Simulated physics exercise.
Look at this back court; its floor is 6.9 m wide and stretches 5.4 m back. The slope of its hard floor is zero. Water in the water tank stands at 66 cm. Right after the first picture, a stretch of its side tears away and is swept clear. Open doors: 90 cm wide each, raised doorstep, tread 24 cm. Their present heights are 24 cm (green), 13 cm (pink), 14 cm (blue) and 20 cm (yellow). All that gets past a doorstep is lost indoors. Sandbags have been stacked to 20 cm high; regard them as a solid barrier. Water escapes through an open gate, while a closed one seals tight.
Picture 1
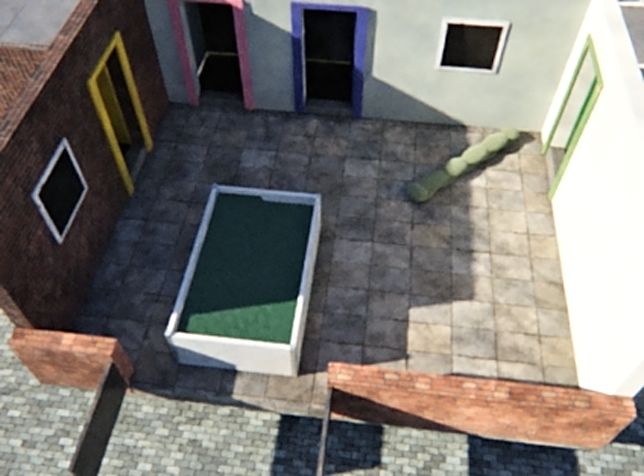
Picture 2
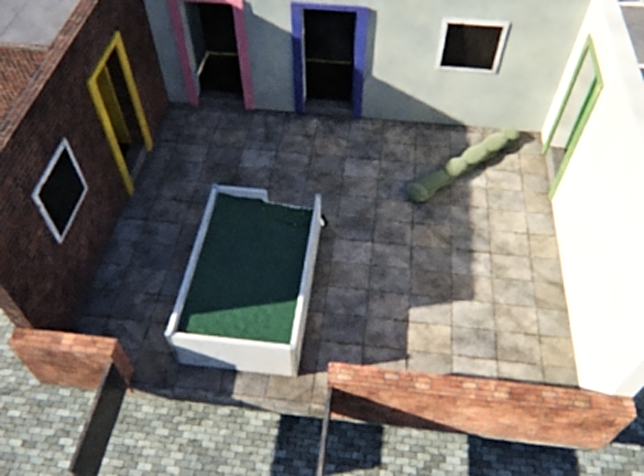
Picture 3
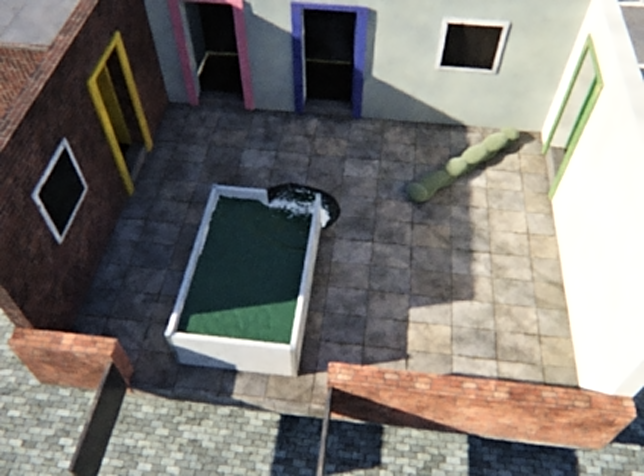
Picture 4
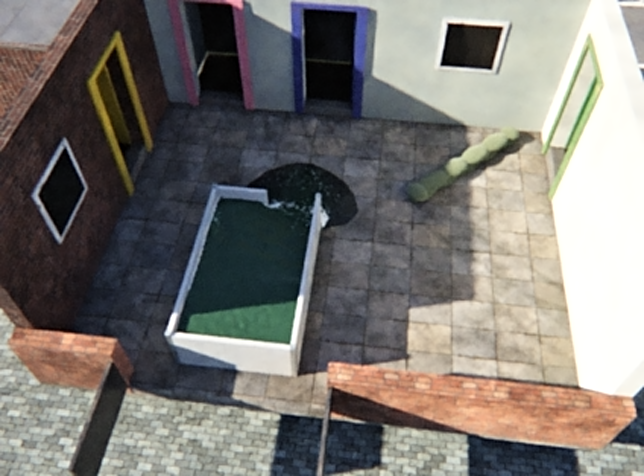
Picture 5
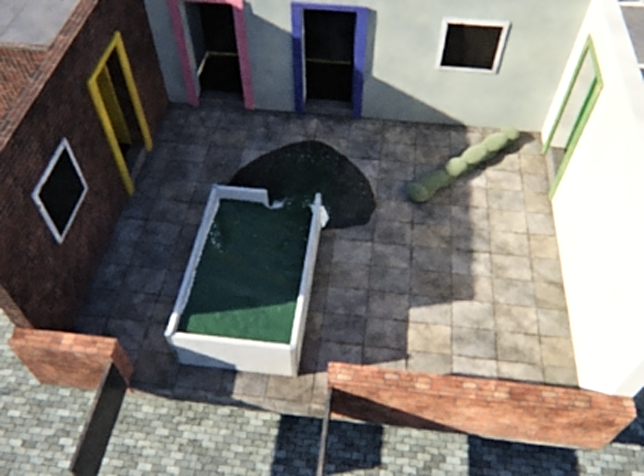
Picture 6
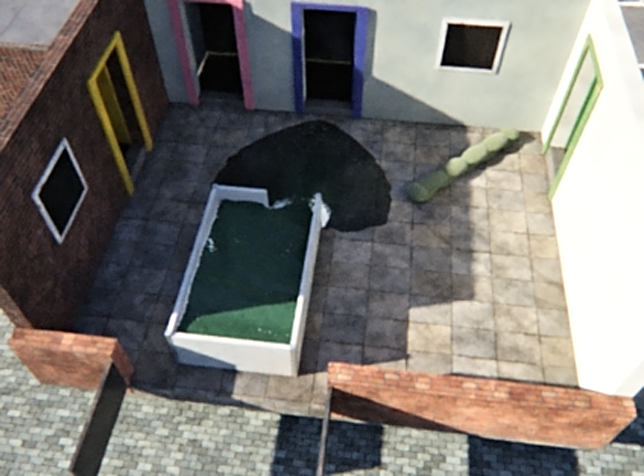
In the video, a white-walled tank of dark green water stands whole in a paved courtyard, then a gap opens at its far right corner and water pours out, spreading in a widening dark pool across the paving behind it.
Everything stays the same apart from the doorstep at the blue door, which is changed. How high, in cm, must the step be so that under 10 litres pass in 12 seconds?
Roughly 24 cm.
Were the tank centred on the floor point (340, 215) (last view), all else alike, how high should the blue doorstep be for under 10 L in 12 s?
Roughly 24 cm is needed.
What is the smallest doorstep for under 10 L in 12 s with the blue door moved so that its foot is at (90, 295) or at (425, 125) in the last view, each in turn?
You'd want roughly 8.5 cm there first, then roughly 18 cm.
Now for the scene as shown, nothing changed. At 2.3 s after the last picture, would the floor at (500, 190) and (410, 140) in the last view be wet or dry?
First untouched, then soaked.
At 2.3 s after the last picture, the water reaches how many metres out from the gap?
The front is some 4.8 m out.
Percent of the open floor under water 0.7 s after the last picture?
25 %.
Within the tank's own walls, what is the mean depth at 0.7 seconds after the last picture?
Near 49 cm, averaged.
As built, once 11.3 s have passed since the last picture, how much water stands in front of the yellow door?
Depth: Near 6.5 cm.
Then, 0.7 s after the last picture water covers 25 % of the floor, deepest (34 cm) near (302, 217); 26 cm at the blue door, 16 litres in over its 14 cm doorstep.
Then, 2.3 s after the last picture water covers 35 % of the floor, deepest (33 cm) near (500, 134); 24 cm at the blue door, 103 litres in over its 14 cm doorstep.
Then, 11.3 s after the last picture water covers 85 % of the floor, deepest (12 cm) near (101, 262); 7 cm at the blue door, 142 litres in over its 14 cm doorstep.
At the blue door as built, the water peaked near 28 cm, 1.3 s after the last picture.
With a doorstep of 22 cm, 21 litres would have come in within the 12 s; with 30 cm, 0 litres. So under 10 litres takes about 24 cm.
